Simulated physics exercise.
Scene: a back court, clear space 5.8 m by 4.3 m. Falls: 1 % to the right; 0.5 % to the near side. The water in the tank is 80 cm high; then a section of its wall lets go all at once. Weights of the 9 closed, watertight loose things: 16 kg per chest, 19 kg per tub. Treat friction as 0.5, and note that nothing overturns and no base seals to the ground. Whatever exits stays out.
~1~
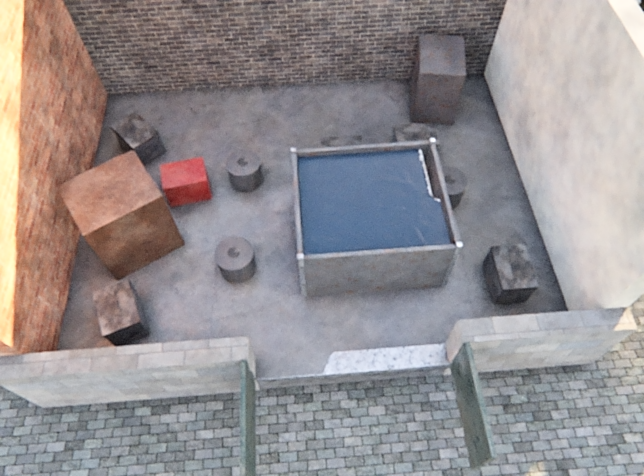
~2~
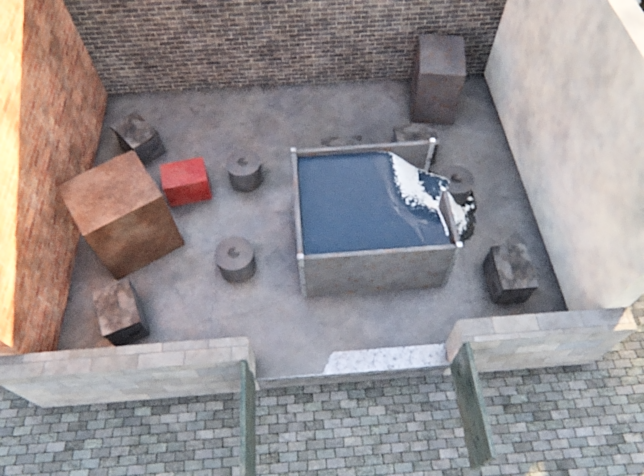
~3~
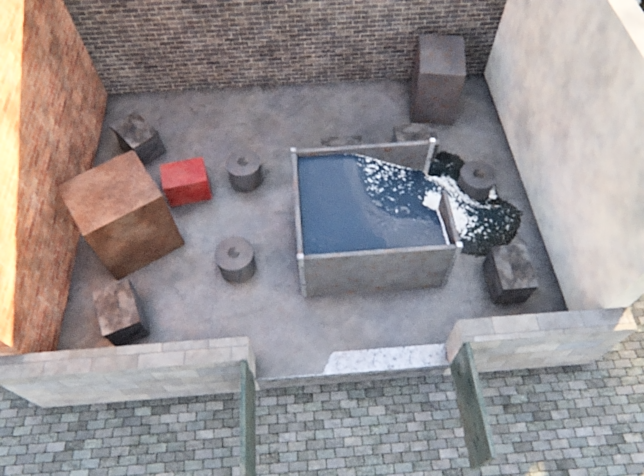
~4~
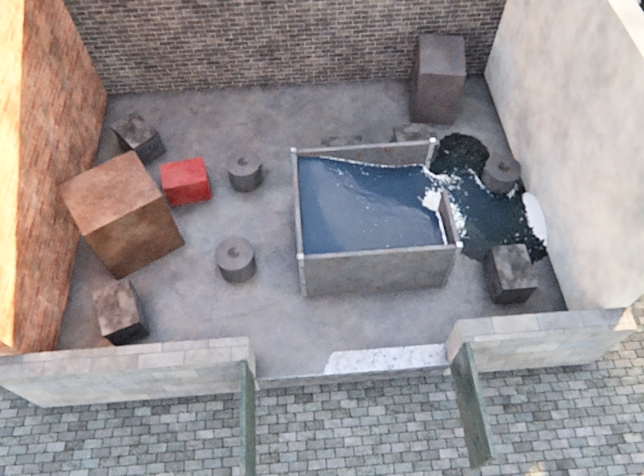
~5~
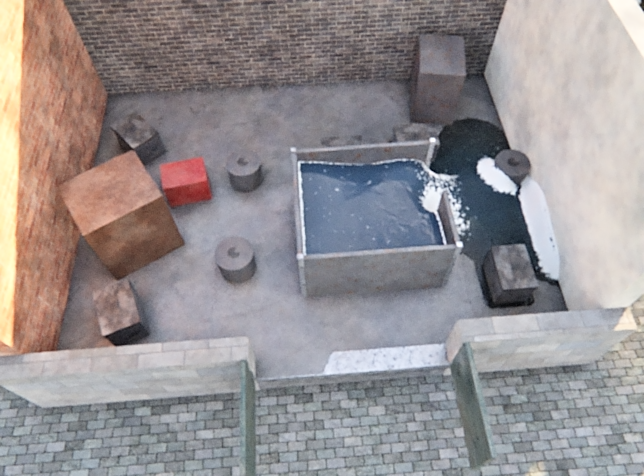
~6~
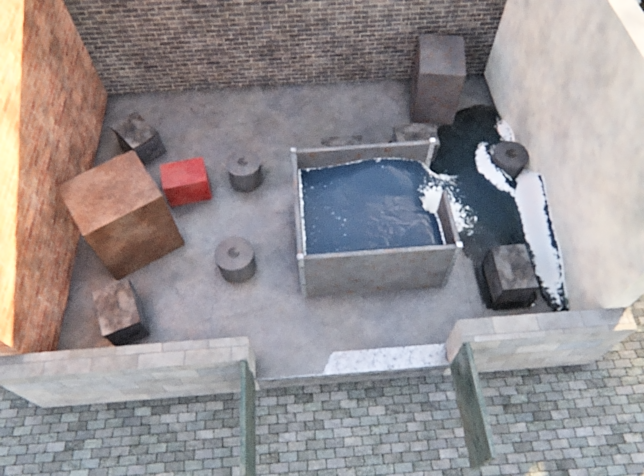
Water pours through an opening in the right side of a square tank in a walled court, spreading across the floor to the right-hand wall and shifting a small round block, while the red chest on the left stays still.
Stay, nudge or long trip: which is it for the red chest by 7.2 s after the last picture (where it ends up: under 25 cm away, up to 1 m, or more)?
When it settles, the red chest sits nearly where it was.
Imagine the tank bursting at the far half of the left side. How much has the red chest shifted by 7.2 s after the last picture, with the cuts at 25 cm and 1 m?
Afterwards the red chest is carried a long way.
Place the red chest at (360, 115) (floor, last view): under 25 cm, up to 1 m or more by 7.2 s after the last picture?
As it turns out, it barely budges.
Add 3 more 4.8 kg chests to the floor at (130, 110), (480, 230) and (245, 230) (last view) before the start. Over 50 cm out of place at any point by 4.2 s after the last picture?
Within it, beyond it, within it.
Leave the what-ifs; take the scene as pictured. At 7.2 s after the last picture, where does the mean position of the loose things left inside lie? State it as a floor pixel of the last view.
It works out to somewhere near (266, 190) on the floor.
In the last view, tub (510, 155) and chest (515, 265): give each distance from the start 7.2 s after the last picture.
Respectively: 200 cm / 100 cm.
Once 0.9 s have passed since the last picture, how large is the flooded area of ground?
Wet: Near 7.5 m2.
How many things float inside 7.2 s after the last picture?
Total: 2.
Then, 0.9 s after the last picture the red chest is near (183, 172), 0.0 m from its start, aground; 0 of 9 are out; 0 afloat.
Then, 2.8 s after the last picture the red chest is near (183, 172), 0.0 m from its start, aground; 0 of 9 are out; 2 afloat.
Then, 4.8 s after the last picture the red chest is near (183, 172), 0.0 m from its start, aground; 0 of 9 are out; 3 afloat.
Then, 7.2 s after the last picture the red chest is near (190, 174), 0.1 m from its start, aground; 0 of 9 are out; 2 afloat.
